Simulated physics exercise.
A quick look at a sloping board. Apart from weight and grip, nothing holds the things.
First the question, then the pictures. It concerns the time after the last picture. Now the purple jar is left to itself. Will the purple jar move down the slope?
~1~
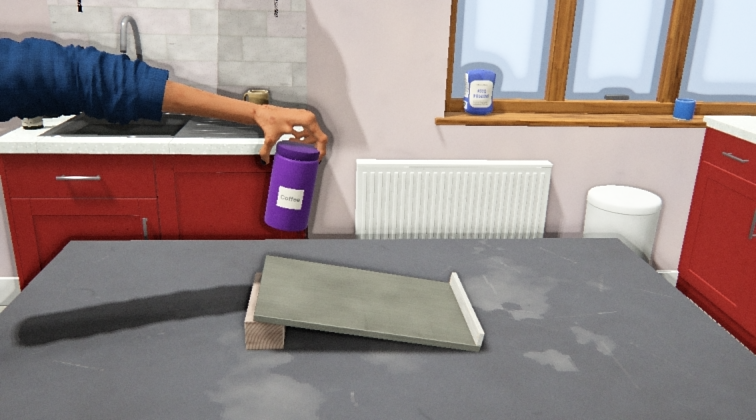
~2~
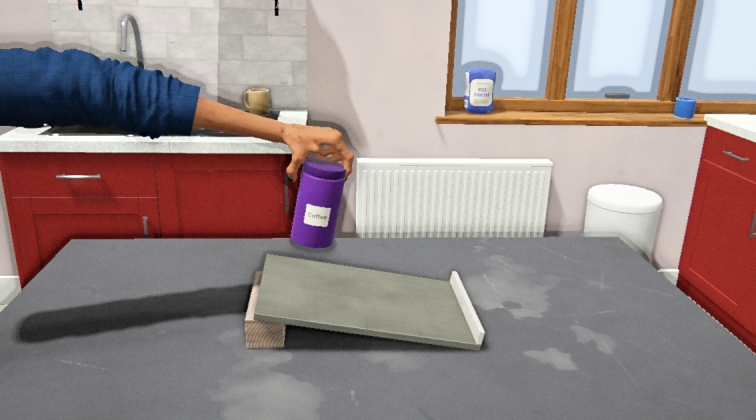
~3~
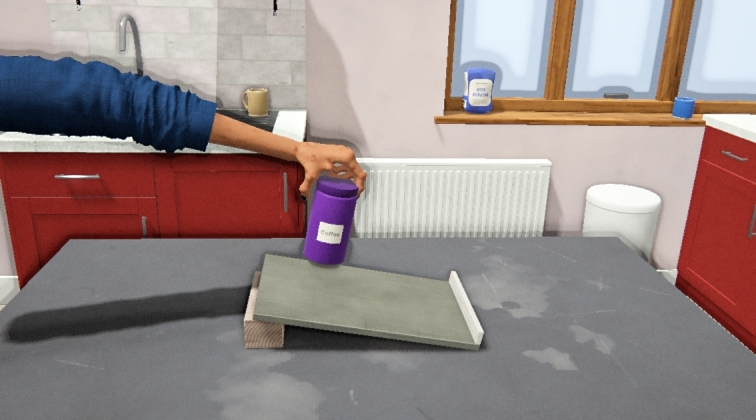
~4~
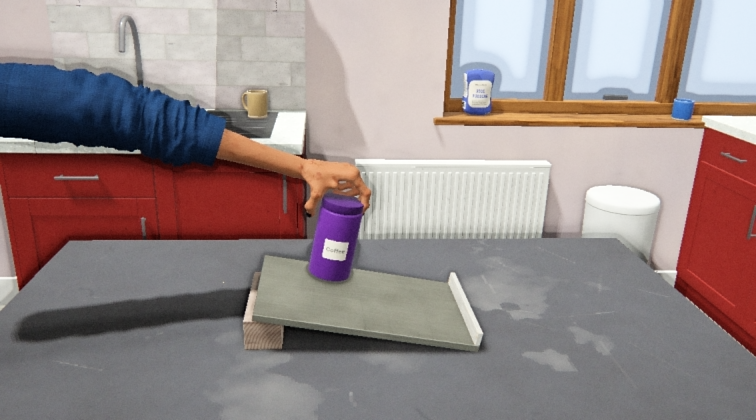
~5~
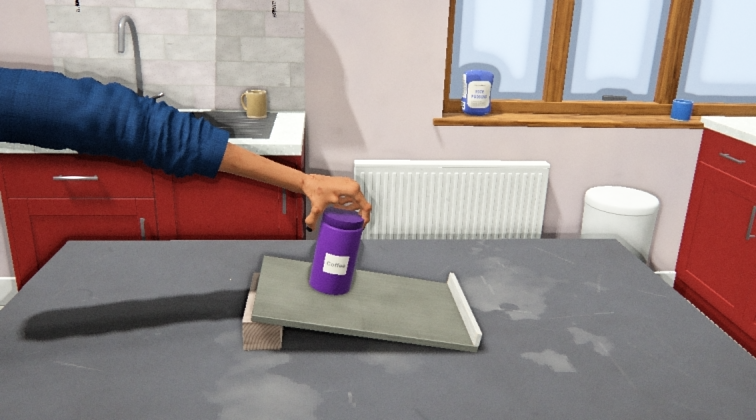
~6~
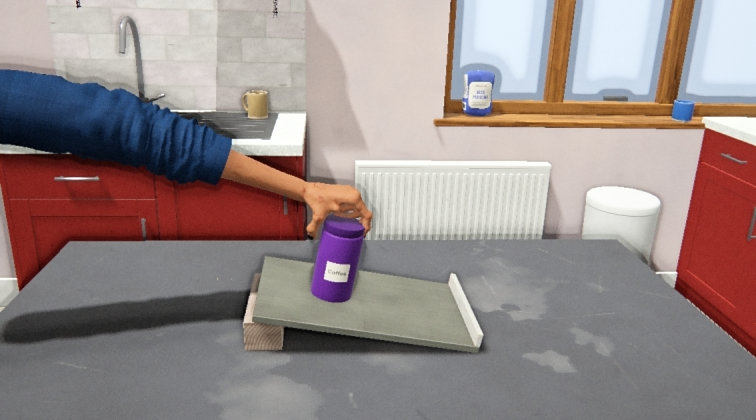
Stationary.
Then, 0.20 s on from there, no change.
Then, 0.40 s on from there, purple jar resting near (338, 259).
In the end, it is unmoved. At the end, from the last picture's camera, purple jar near (338, 259). The purple jar remains at rest.
